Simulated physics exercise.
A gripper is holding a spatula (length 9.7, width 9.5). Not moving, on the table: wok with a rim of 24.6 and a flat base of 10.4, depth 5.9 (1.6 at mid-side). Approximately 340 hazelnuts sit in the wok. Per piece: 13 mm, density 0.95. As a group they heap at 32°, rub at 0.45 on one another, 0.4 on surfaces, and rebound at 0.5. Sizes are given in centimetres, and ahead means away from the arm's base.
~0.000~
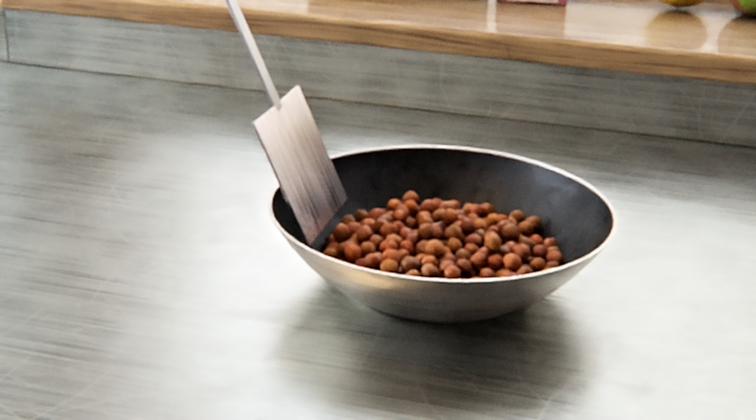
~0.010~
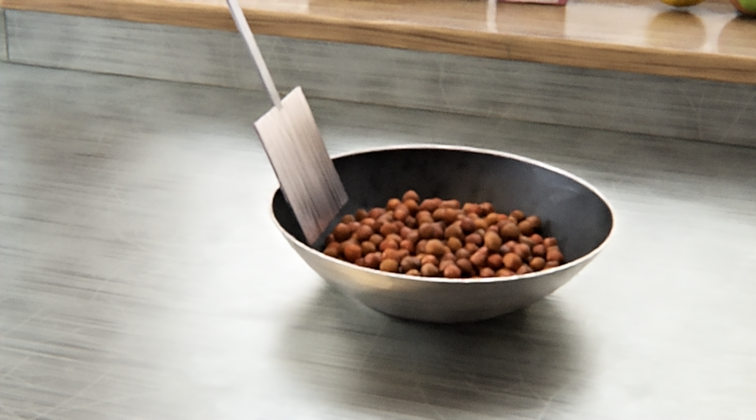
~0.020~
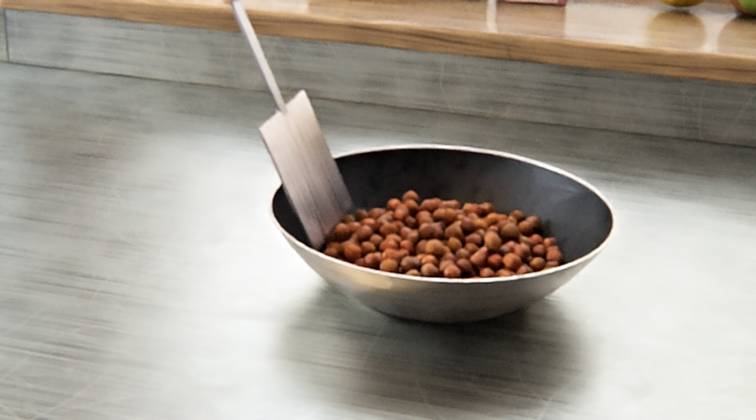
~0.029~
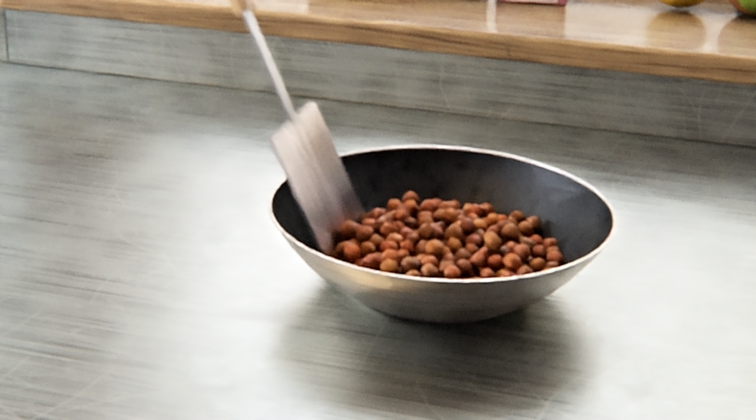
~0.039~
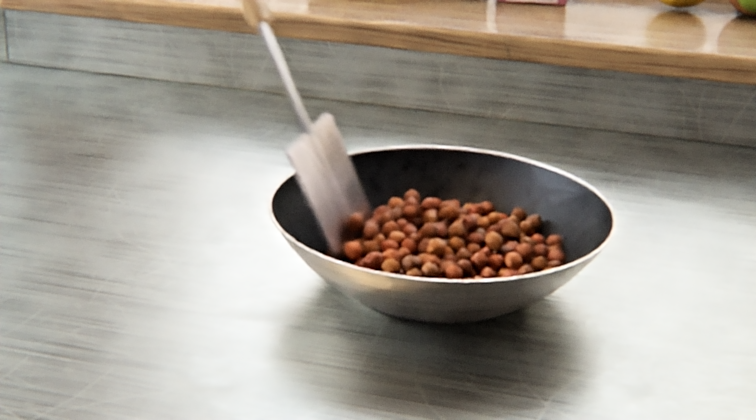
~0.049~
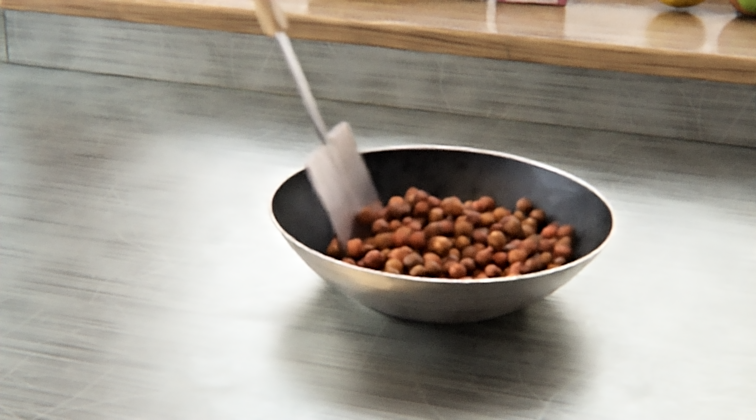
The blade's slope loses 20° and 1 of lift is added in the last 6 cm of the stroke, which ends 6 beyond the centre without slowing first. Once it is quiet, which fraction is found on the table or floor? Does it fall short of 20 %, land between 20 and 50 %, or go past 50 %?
It lands between 20 and 50 %.
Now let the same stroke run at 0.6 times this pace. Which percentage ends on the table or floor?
20 %.
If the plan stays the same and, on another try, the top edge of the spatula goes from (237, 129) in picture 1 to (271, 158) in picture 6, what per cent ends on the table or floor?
Some 15 percent ends up on the table or floor.
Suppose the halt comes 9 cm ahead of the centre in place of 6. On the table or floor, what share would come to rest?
In that case about 65 percent ends on the table or floor.
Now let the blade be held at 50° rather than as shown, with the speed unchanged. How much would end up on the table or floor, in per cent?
My guess is close to 30 per cent.
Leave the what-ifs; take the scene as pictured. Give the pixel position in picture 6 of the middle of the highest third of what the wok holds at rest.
Pixel position: Approx. (553, 243).
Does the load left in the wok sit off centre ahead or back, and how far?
Some 4.5 cm ahead.
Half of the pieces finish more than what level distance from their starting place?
It works out to roughly 11 cm.
After 0.07 s, sloping 65°, highest piece 6 above the table; 335 in the wok.
After 0.10 s, sloping 59°, highest piece 9 above the table; 332 in the wok, 3 on the blade or in flight.
After 0.31 s, sloping 45°, highest piece 10 above the table; 201 in the wok, 66 on the table or floor, 68 on the blade or in flight.
After 1.36 s, sloping 45°, highest piece 6 above the table; 199 in the wok, 136 on the table or floor.
In the end, 199 in the wok, 136 on the table or floor. That is 41 % on the table or floor.
